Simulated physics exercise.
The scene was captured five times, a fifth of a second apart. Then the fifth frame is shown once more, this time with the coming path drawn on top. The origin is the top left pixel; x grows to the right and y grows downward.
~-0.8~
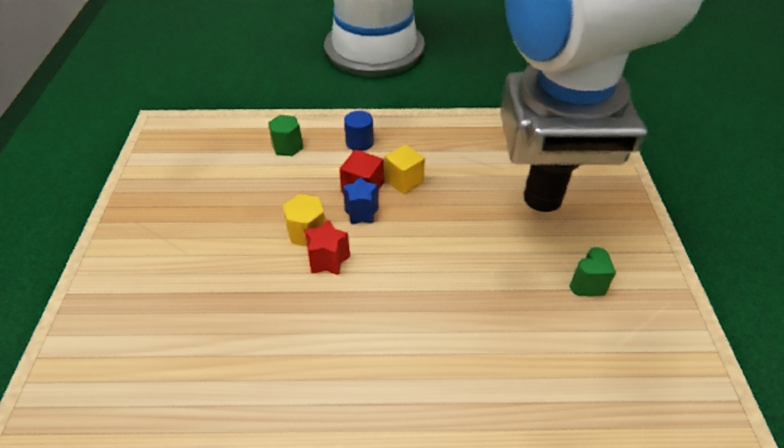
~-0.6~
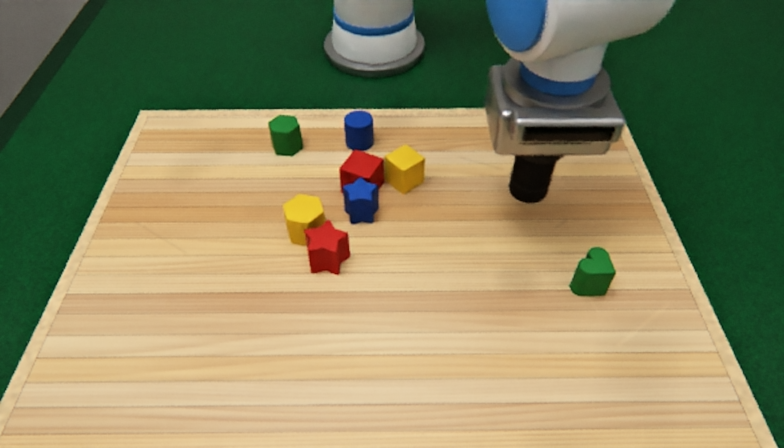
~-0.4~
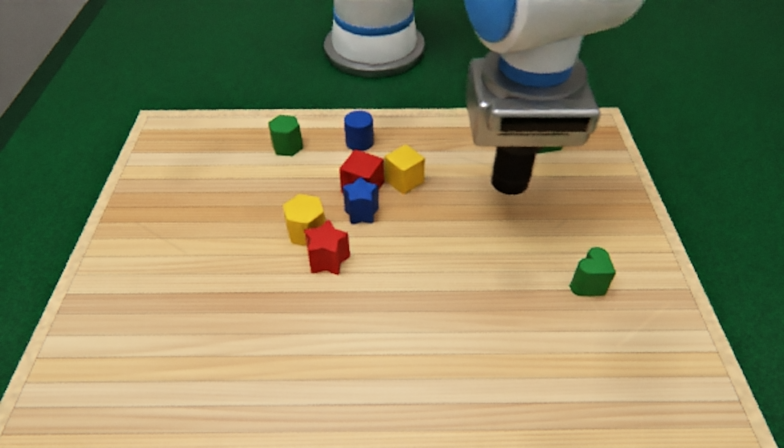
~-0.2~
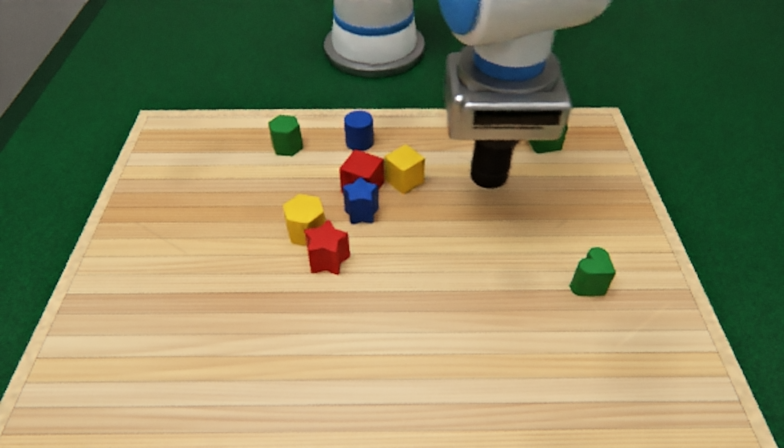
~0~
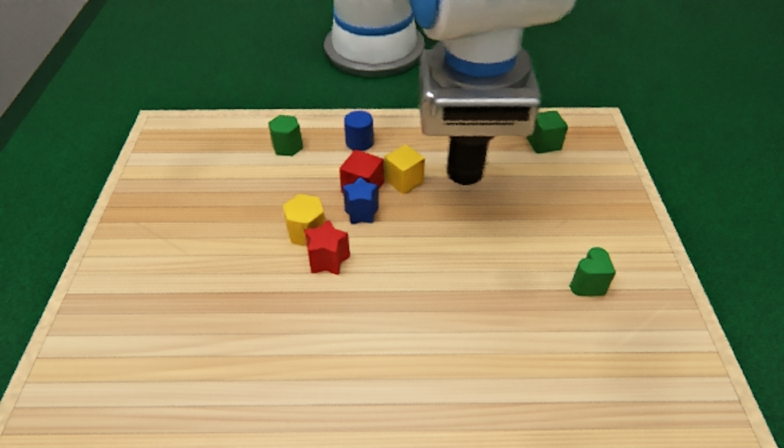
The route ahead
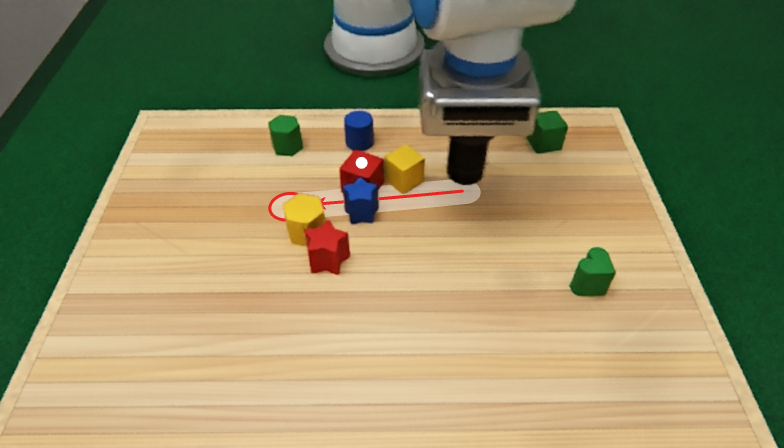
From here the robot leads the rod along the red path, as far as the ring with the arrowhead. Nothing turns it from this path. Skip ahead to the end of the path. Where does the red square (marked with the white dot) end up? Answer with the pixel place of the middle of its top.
It should be at (324, 155) by then.
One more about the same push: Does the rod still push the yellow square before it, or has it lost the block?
My answer is that the yellow square has slipped off.
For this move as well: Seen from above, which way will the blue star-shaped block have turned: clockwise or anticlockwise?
It spins against the clock.
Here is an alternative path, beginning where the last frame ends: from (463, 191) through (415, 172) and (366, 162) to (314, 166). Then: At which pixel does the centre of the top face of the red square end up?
Final place: (329, 165).
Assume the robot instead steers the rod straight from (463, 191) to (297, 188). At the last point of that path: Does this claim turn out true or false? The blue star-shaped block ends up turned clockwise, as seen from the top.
That is false.
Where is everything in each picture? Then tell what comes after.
The first picture shows rod's lower end (542, 199); yellow six-sided block (303, 208); blue star-shaped block (360, 189); red square (362, 163); yellow square (405, 157).
The second picture shows rod (527, 191); blocks still.
The third picture shows rod (510, 183); blocks still.
The fourth picture shows rod (489, 177); blocks still.
The fifth picture shows rod (465, 173); yellow six-sided block (303, 208); blue star-shaped block (360, 189); red square (362, 163); yellow square (405, 157).
Drawn move, from (463, 191) directly to (288, 206); the dot is on the red square.
What follows on the original path. One third of the way, rod (405, 179); yellow square (394, 151), turned 15° clockwise.
Two thirds of the way, rod (345, 184); yellow six-sided block (297, 211); blue star-shaped block (332, 199), turned 15° anticlockwise; red square (328, 157), turned 45° clockwise; yellow square (393, 150), turned 30° clockwise.
At the end, rod (285, 189); yellow six-sided block (279, 223), turned 20° anticlockwise; blue star-shaped block (311, 203), turned 55° anticlockwise; red square (324, 155), turned 55° clockwise; yellow square (393, 150), turned 30° clockwise.
